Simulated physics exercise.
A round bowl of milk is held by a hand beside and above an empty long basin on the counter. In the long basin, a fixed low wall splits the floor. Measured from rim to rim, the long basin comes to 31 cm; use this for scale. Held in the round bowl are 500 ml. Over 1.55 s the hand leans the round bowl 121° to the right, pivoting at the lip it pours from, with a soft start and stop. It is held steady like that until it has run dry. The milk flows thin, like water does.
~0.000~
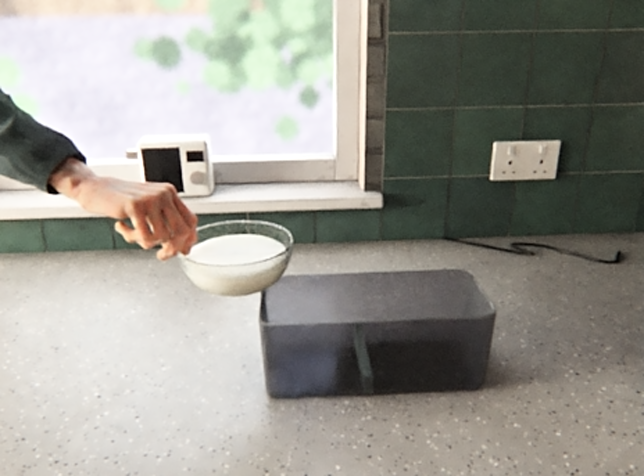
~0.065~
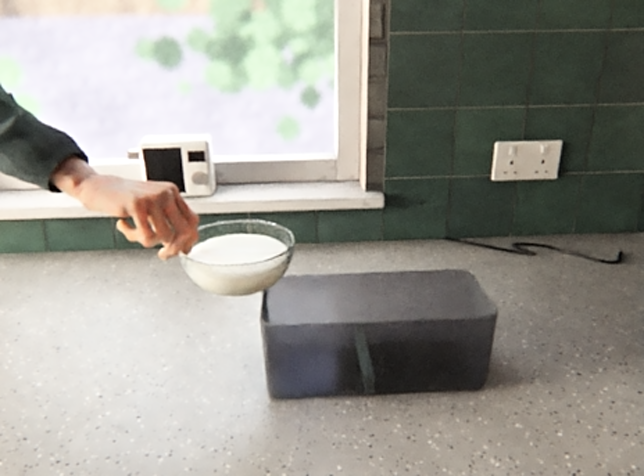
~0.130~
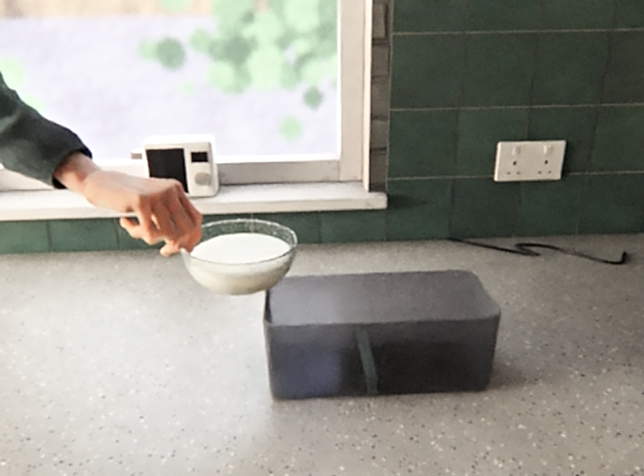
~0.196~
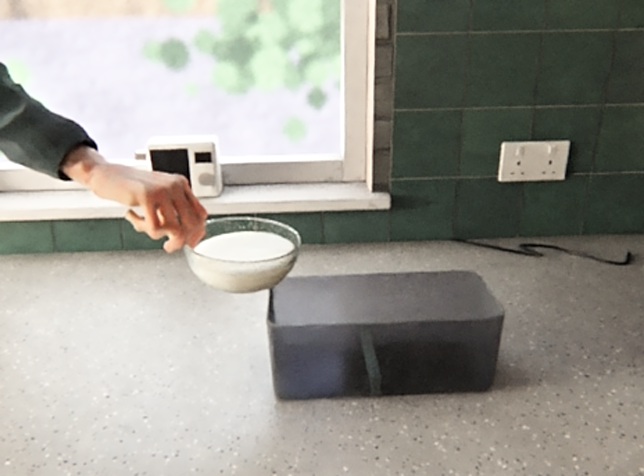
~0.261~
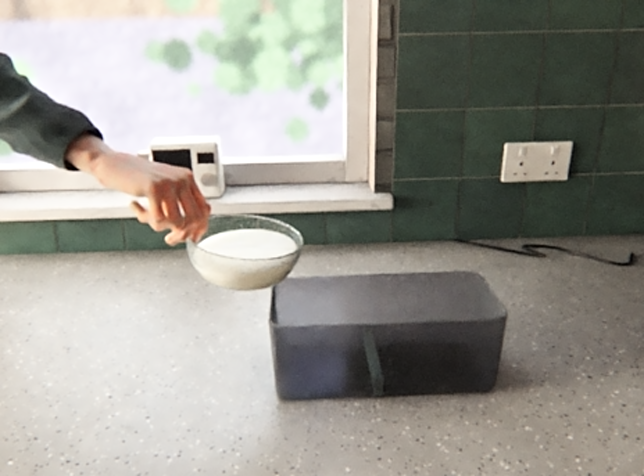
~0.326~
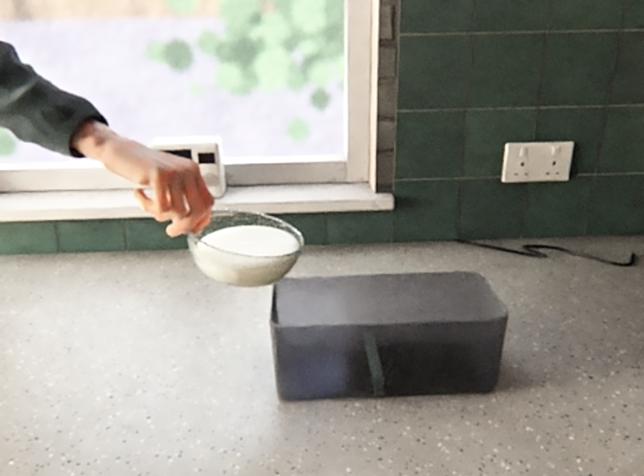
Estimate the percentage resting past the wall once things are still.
I would say roughly 48 percent.
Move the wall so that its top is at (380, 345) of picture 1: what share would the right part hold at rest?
In that case some 5 per cent.
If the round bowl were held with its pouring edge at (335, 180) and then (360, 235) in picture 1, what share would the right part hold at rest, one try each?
Try 1: Approx. 90 %; try 2: Approx. 95 %.
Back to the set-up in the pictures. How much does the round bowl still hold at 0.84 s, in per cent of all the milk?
I reckon about 34 in a hundred is still held.
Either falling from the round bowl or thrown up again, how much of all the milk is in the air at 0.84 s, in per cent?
Some 36 % is the figure.
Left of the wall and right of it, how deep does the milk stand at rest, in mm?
The left side settles near 14 mm and the right side near 12 mm.
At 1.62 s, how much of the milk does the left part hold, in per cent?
The left part holds close to 50 per cent.
Then, 0.84 s in, the tilt is 69° and 35 per cent is still to pour, 26 is left of the wall and 3 right of it.
Then, 1.22 s in, the tilt is 108° and 0 per cent is still to pour, 49 is left of the wall and 48 right of it.
Then, 1.62 s in, the tilt is 121° and 0 per cent is still to pour, 51 is left of the wall and 49 right of it.
Then, 2.05 s in, the tilt is 121° and 0 per cent is still to pour, 51 is left of the wall and 49 right of it.
Finally, 51 per cent lies left of the wall, 48 right of it and 1 outside.
